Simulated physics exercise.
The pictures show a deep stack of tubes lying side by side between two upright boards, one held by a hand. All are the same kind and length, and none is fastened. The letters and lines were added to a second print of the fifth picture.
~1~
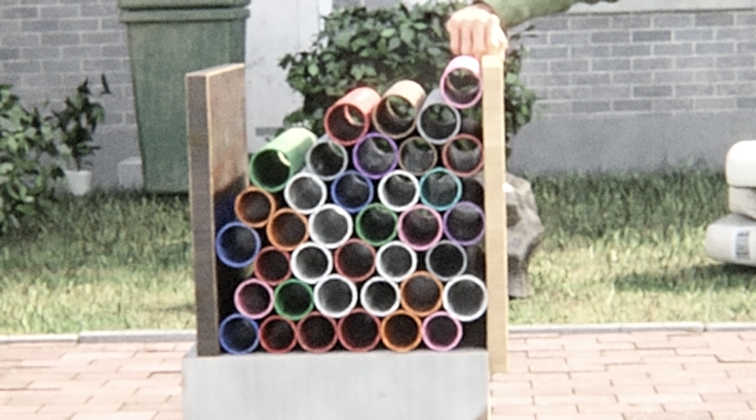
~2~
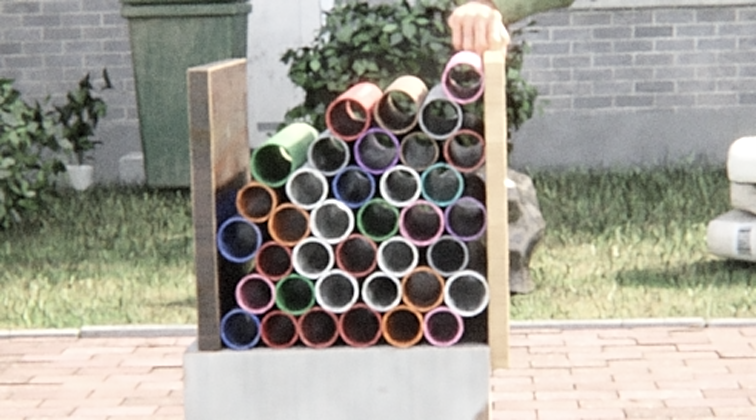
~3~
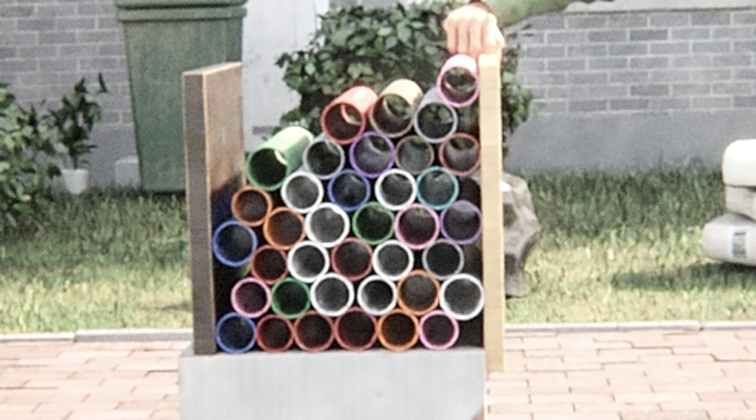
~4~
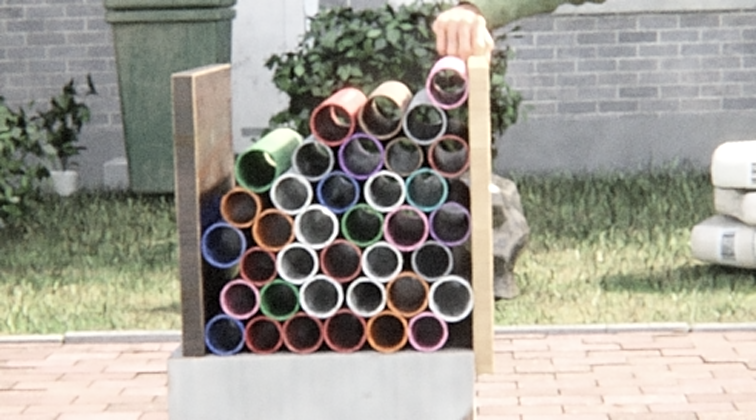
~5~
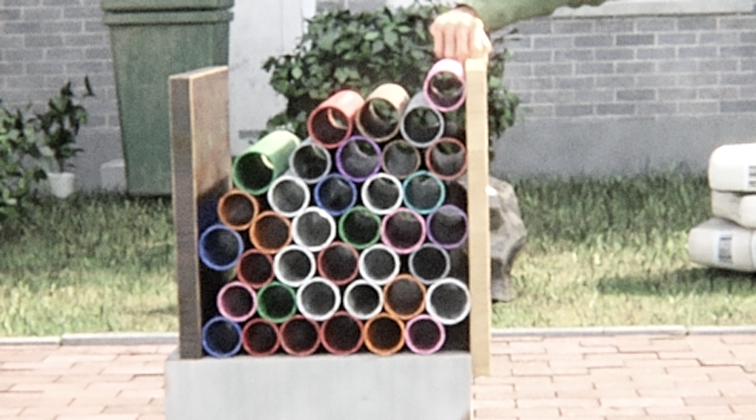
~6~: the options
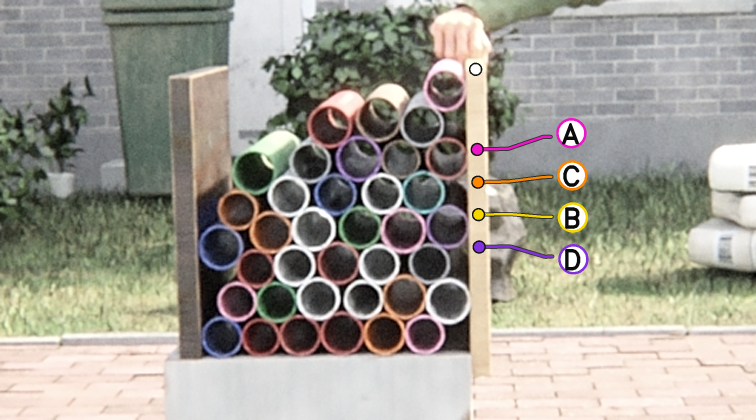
A hand resting atop the right board as colourful stacked tubes stay in place between two uprights, the view shifting slightly.
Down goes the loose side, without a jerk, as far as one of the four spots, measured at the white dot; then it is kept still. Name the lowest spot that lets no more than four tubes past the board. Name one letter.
Stop at D.
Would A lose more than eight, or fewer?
It loses fewer than eight.
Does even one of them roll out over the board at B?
Yes, at B.
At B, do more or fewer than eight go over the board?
Fewer than eight.
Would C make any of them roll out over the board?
At C: Yes.
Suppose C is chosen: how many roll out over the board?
It comes to one.
On the marked copy, A at (478, 150); B at (479, 215); C at (478, 182); D at (479, 247); the white dot at (476, 69).
With D. Early on, top of the board (467, 148).
Further on, top of the board (469, 236).
At the end, top of the board (469, 246), three out over the board.
As for the rest, A one out over the board; B three out over the board; C one out over the board.
